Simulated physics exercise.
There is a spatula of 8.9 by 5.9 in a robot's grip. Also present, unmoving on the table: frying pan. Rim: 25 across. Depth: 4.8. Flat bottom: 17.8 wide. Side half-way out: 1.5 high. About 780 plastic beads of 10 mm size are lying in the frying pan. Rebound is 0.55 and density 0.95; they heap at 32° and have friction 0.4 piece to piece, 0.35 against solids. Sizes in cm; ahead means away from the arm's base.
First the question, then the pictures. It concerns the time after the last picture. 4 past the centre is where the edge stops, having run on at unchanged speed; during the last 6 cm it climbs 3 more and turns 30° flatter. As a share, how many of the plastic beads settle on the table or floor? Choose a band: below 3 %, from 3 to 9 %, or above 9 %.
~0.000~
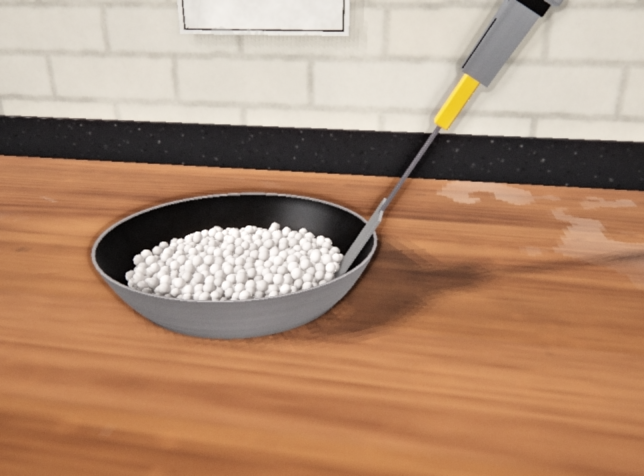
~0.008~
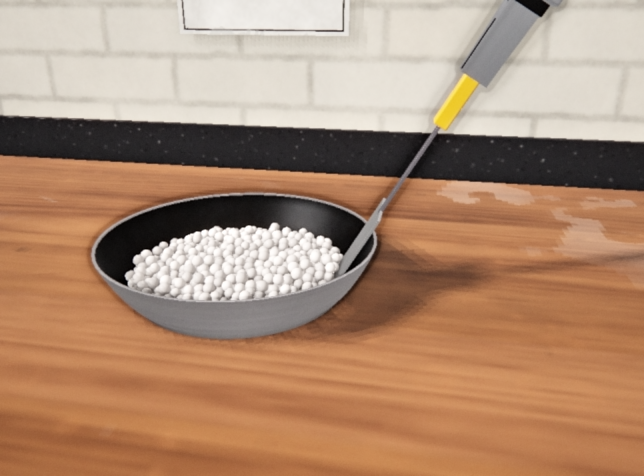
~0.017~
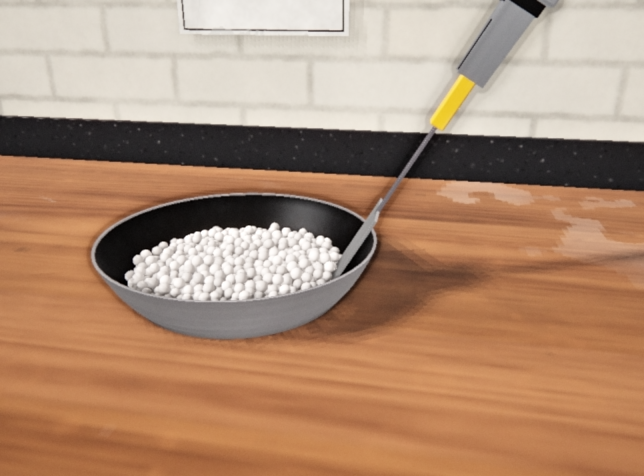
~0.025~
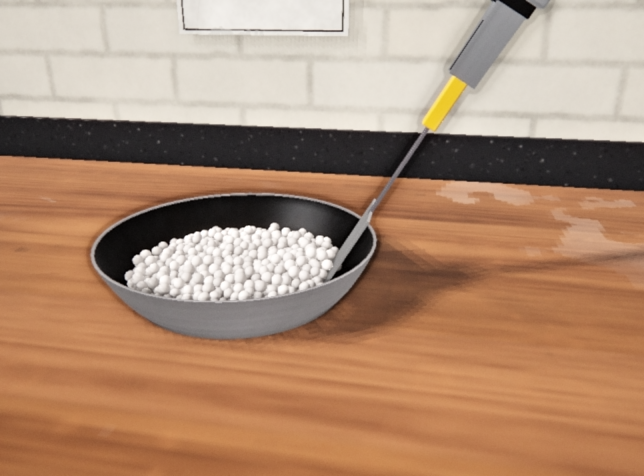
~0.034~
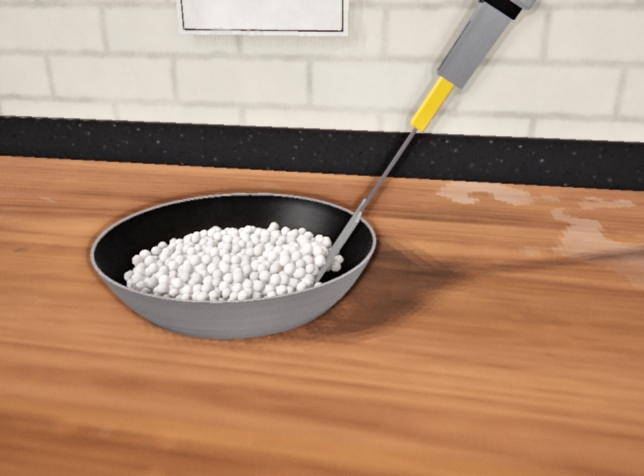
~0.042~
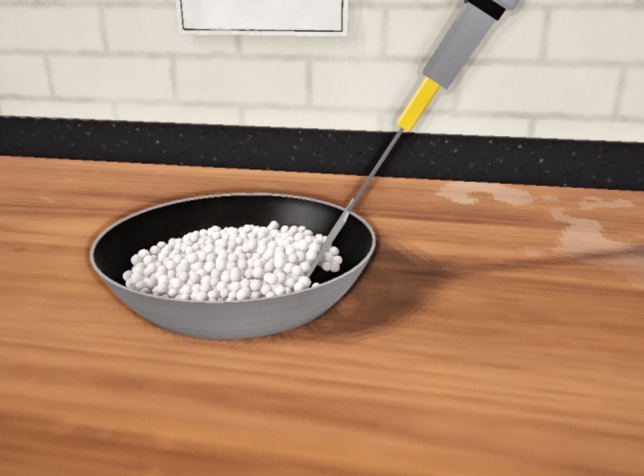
From 3 to 9 %.
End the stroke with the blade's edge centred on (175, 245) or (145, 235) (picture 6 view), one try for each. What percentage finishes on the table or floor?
10 % and 20 %.
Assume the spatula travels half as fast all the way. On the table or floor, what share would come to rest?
Some 0 in a hundred.
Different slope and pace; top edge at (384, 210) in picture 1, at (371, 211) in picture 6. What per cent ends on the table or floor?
0 %.
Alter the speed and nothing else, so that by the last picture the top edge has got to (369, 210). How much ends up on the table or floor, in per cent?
I'd say around 0 per cent.
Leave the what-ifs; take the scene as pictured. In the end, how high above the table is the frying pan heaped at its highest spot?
Peak at rest, approximately 5.5 centimetres.
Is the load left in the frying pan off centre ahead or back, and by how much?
It rests close to 3.0 centimetres ahead of centre.
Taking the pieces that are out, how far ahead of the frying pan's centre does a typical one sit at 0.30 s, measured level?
20 cm.
After 0.07 s, sloping 59°, highest piece 6 above the table; 781 in the frying pan.
After 0.09 s, sloping 50°, highest piece 8 above the table; 781 in the frying pan.
After 0.30 s, sloping 30°, highest piece 7 above the table; 735 in the frying pan, 39 on the table or floor, 7 on the blade or in flight.
After 1.35 s, sloping 30°, highest piece 5 above the table; 734 in the frying pan, 47 on the table or floor.
At rest, 734 in the frying pan, 47 on the table or floor. That is 6 % on the table or floor.
